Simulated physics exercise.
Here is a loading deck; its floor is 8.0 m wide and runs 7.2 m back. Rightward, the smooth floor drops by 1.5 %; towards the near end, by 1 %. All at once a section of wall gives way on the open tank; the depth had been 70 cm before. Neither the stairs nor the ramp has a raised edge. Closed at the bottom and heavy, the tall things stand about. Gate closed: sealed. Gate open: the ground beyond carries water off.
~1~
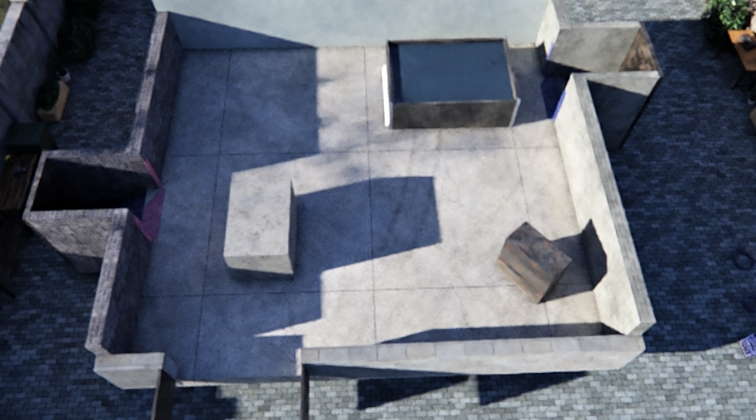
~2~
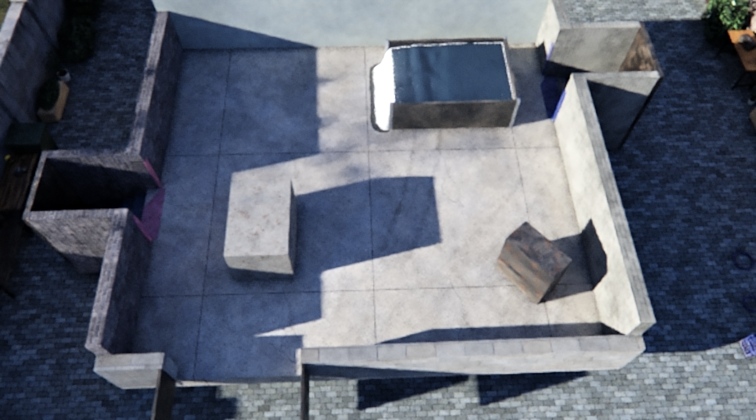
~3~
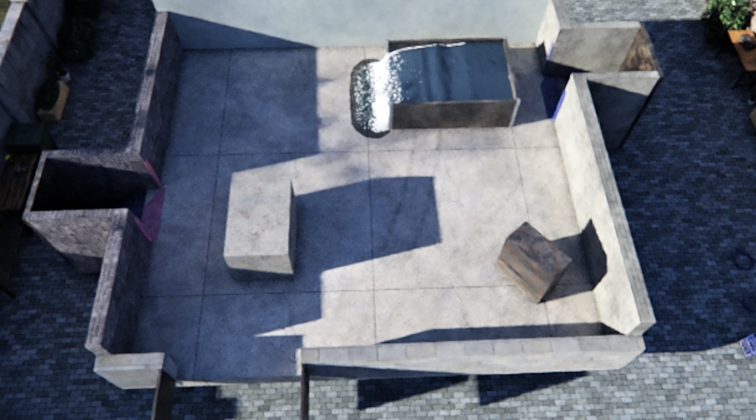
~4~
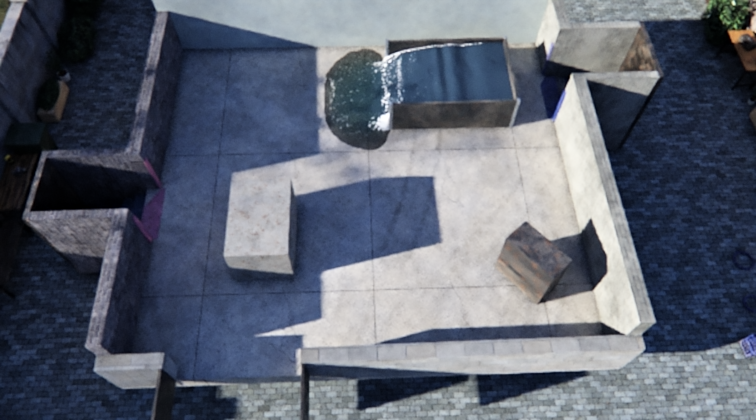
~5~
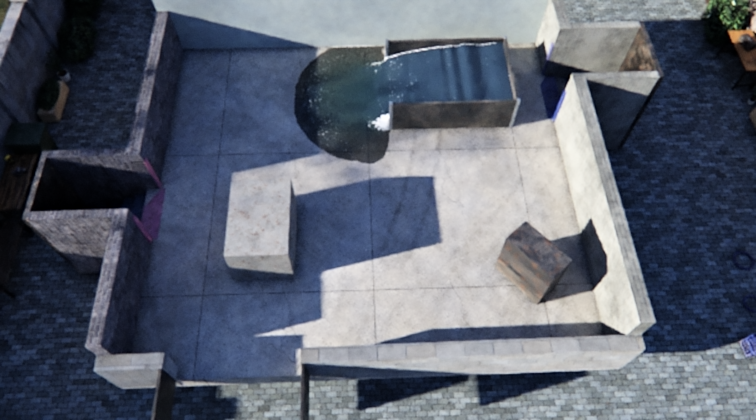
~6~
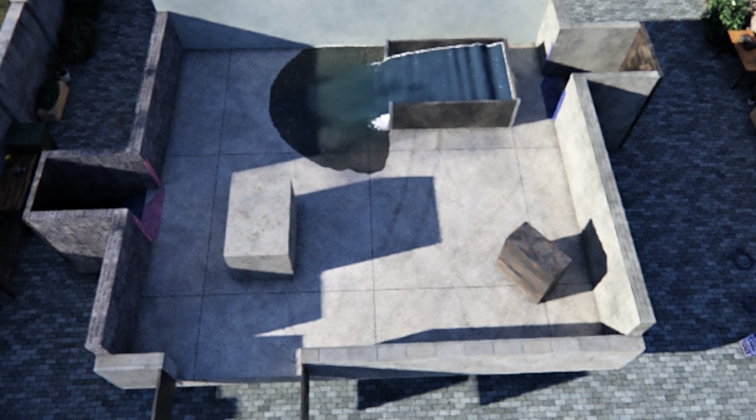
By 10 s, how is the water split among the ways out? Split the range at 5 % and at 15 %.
The gate opening gets more than 15 % of the water. The stairwell (marked pink) gets from 5 to 15 % of the water. The down ramp (marked blue) gets not even 5 % of the water.
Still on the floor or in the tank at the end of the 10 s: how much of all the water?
72 %.
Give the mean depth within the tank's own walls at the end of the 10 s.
About 7 cm.
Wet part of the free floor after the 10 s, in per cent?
About 85 per cent.
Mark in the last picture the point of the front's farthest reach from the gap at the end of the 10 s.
Point: Roughly (130, 367) in the last view.
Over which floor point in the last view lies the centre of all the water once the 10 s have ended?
The water is centred near (362, 185).
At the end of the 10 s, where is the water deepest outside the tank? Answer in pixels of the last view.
The spot is near (604, 350) in the last view.
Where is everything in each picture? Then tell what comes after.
The open tank at (450, 73) is whole and still, 70 cm deep, in the first frame.
Water pours out at (390, 89) and has run 0.9 m, to (382, 65); deepest outside 31 cm, 70 cm at the open tank's back, in the second frame.
The front is at (363, 63), 1.1 m from the gap at (390, 90); 1.3 m2 of floor is under water; 70 cm left at the back of the open tank, in the third frame.
Water pours out at (390, 91) and has run 1.5 m, to (336, 66); deepest outside 32 cm, 70 cm at the open tank's back, in the fourth frame.
The front is at (302, 123), 2.0 m from the gap at (390, 92); 4.7 m2 of floor is under water; 70 cm left at the back of the open tank, in the fifth frame.
Water pours out at (390, 92) and has run 2.5 m, to (274, 114); deepest outside 31 cm, 67 cm at the open tank's back, in the sixth frame.
A moment later water covers 30 % of the floor and is deepest (30 cm) near (379, 105); gone so far, the gate opening 0 %, the stairwell (marked pink) 0 %, the down ramp (marked blue) 0 %.
Soon after water covers 35 % of the floor and is deepest (36 cm) near (181, 65); gone so far, the gate opening 0 %, the stairwell (marked pink) 0 %, the down ramp (marked blue) 0 %.
Next water covers 40 % of the floor and is deepest (28 cm) near (221, 76); gone so far, the gate opening 0 %, the stairwell (marked pink) 3 %, the down ramp (marked blue) 0 %.
Later on water covers 55 % of the floor and is deepest (20 cm) near (163, 365); gone so far, the gate opening 5 %, the stairwell (marked pink) 7 %, the down ramp (marked blue) 0 %.
At the end water covers 85 % of the floor and is deepest (12 cm) near (604, 350); gone so far, the gate opening 19 %, the stairwell (marked pink) 8 %, the down ramp (marked blue) 0 %.
